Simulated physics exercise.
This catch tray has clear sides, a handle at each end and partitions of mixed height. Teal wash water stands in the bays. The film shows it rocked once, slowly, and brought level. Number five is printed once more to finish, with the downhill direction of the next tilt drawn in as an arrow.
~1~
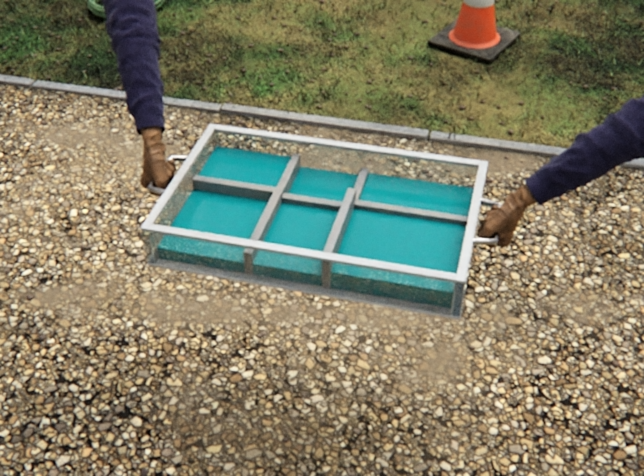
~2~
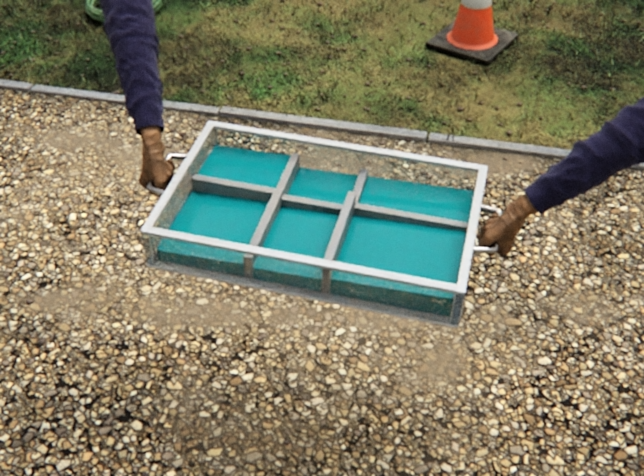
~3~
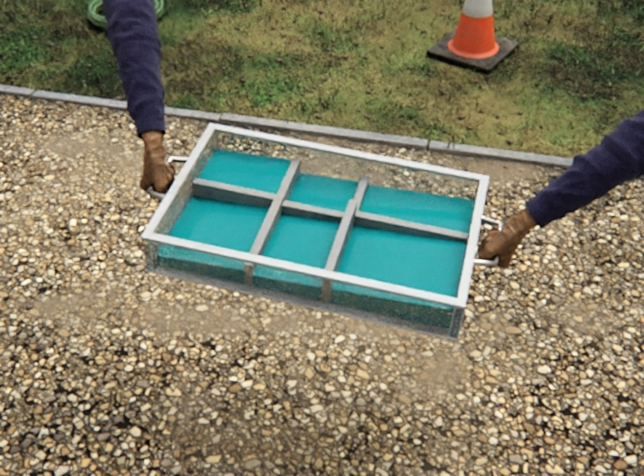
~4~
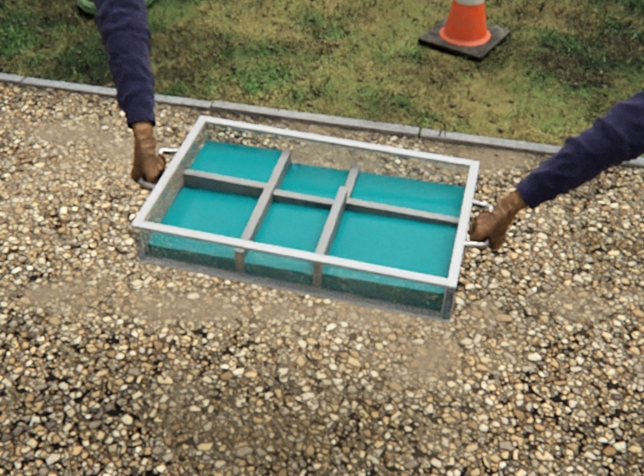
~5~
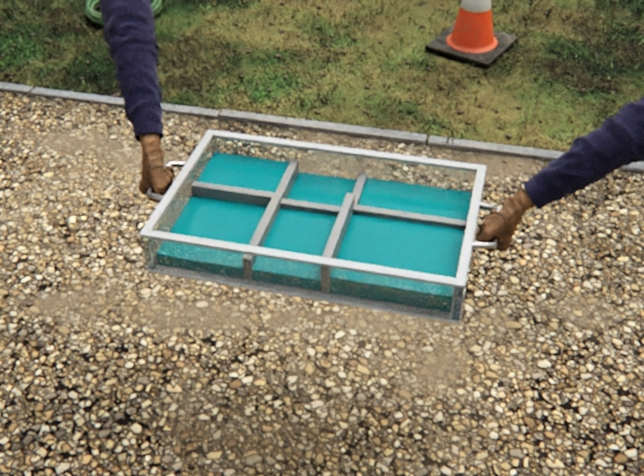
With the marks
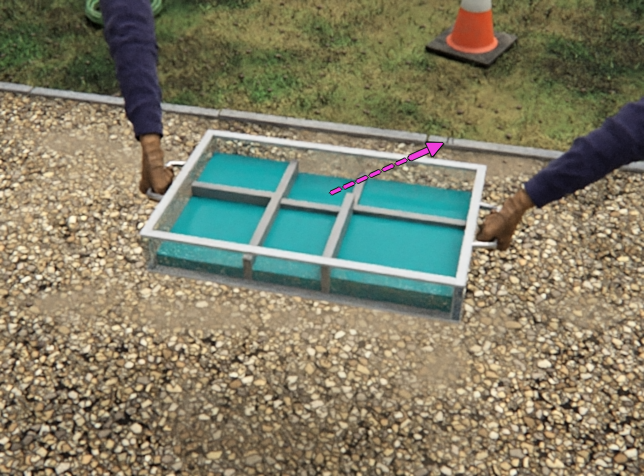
To begin with, two gloved hands in dark sleeves hold a clear-sided, partitioned tray of teal liquid level by its end handles, above pebbly ground beside grass and a traffic cone. The hands tilt it slightly down toward the front right, then ease it back to level.
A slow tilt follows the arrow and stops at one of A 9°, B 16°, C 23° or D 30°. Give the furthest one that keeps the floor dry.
Go for A.
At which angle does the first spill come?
It is B.
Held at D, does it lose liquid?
Yes, that goes wrong.
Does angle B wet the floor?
Yes, that goes wrong.
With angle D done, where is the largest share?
The back right bay.
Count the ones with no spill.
One of them.
The tray is level; deepest in the back left bay, at (246, 169), shallowest in the back middle.
Tipped about 3° down to the front right; no wall is crossed.
Tipped about 5° down to the front right; no wall is crossed.
Tipped about 3° down to the front right; no wall is crossed.
The tray is level; deepest in the back left bay, at (245, 175), shallowest in the back middle.
The arrow ends at (437, 145).
With A, nothing spills; the front right bay holds the most.
With B, about 12 % goes over the rim.
With C, about 49 % goes over the rim.
With D, about 71 % goes over the rim.
